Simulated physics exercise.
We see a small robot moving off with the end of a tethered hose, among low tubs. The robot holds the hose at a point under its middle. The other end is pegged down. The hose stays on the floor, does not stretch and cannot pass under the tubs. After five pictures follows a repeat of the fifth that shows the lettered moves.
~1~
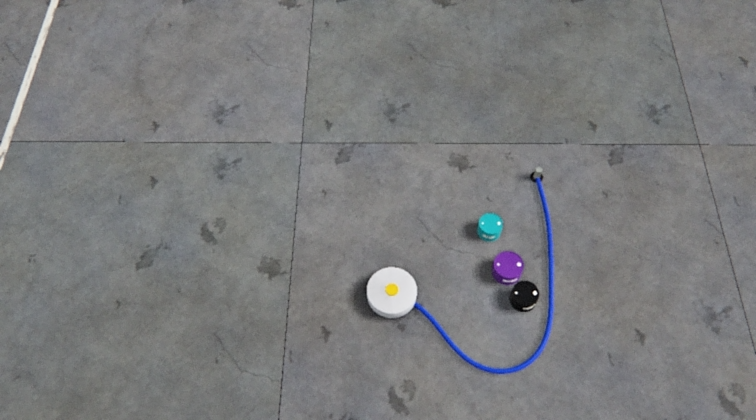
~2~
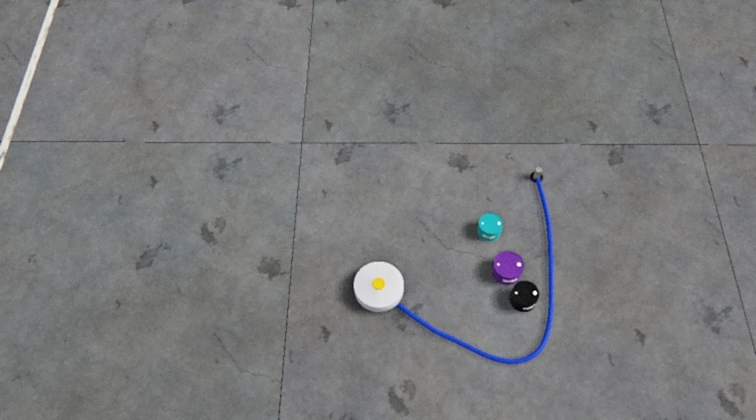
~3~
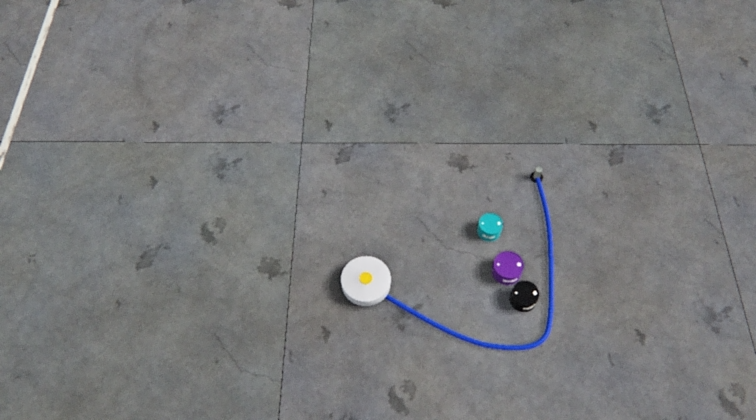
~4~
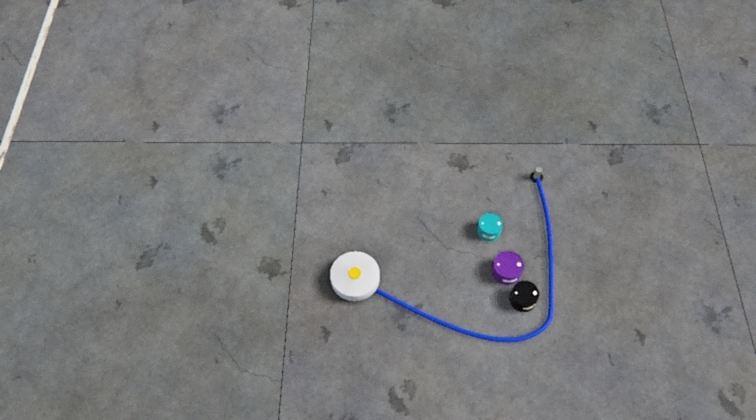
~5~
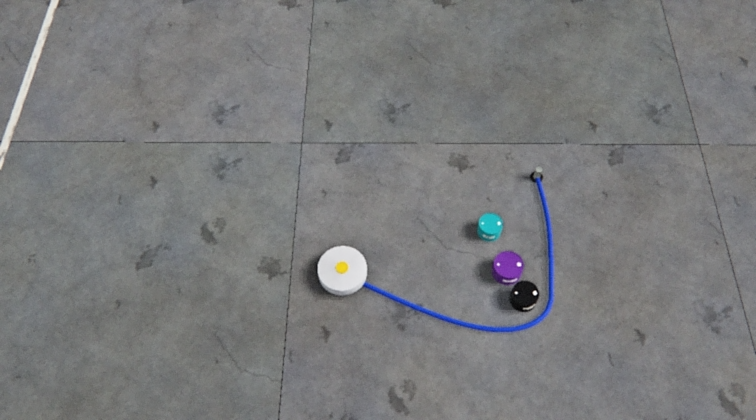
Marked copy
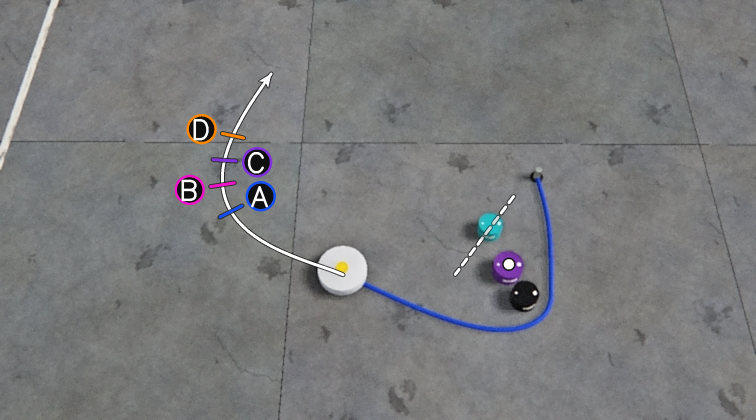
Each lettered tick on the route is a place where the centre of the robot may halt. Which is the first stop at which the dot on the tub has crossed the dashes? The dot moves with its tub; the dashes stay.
A is the first stop that does it.
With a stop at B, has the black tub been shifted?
By then, yes.
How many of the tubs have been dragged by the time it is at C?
By then, three.
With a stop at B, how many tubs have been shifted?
Three.
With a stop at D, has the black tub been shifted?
Yes.
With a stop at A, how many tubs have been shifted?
Three.
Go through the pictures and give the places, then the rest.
The first frame shows robot (392, 293); peg (538, 174); purple tub (508, 268).
The second frame shows robot (379, 287); turquoise tub (490, 227).
The third frame shows robot (366, 282); purple tub (508, 268).
The fourth frame shows robot (355, 277); turquoise tub (490, 227).
The fifth frame shows robot (343, 271); purple tub (508, 268); black tub (524, 296); turquoise tub (490, 227).
On the copy, A at (231, 211); B at (223, 185); C at (225, 160); D at (233, 136); the dashed line at (485, 234); the route from (343, 275) via (223, 188) to (271, 74); the white dot at (509, 264).
On A. First, robot (297, 254); purple tub (503, 260); black tub (509, 286).
Then, robot (256, 234); purple tub (497, 250); black tub (470, 255).
Finally, robot (229, 207); purple tub (474, 229); black tub (448, 235); turquoise tub (487, 210); the dot on the purple tub is over the dashed line.
By contrast, B does it too, but is farther than needed; C does it too, but is farther than needed; D does it too, but is farther than needed.
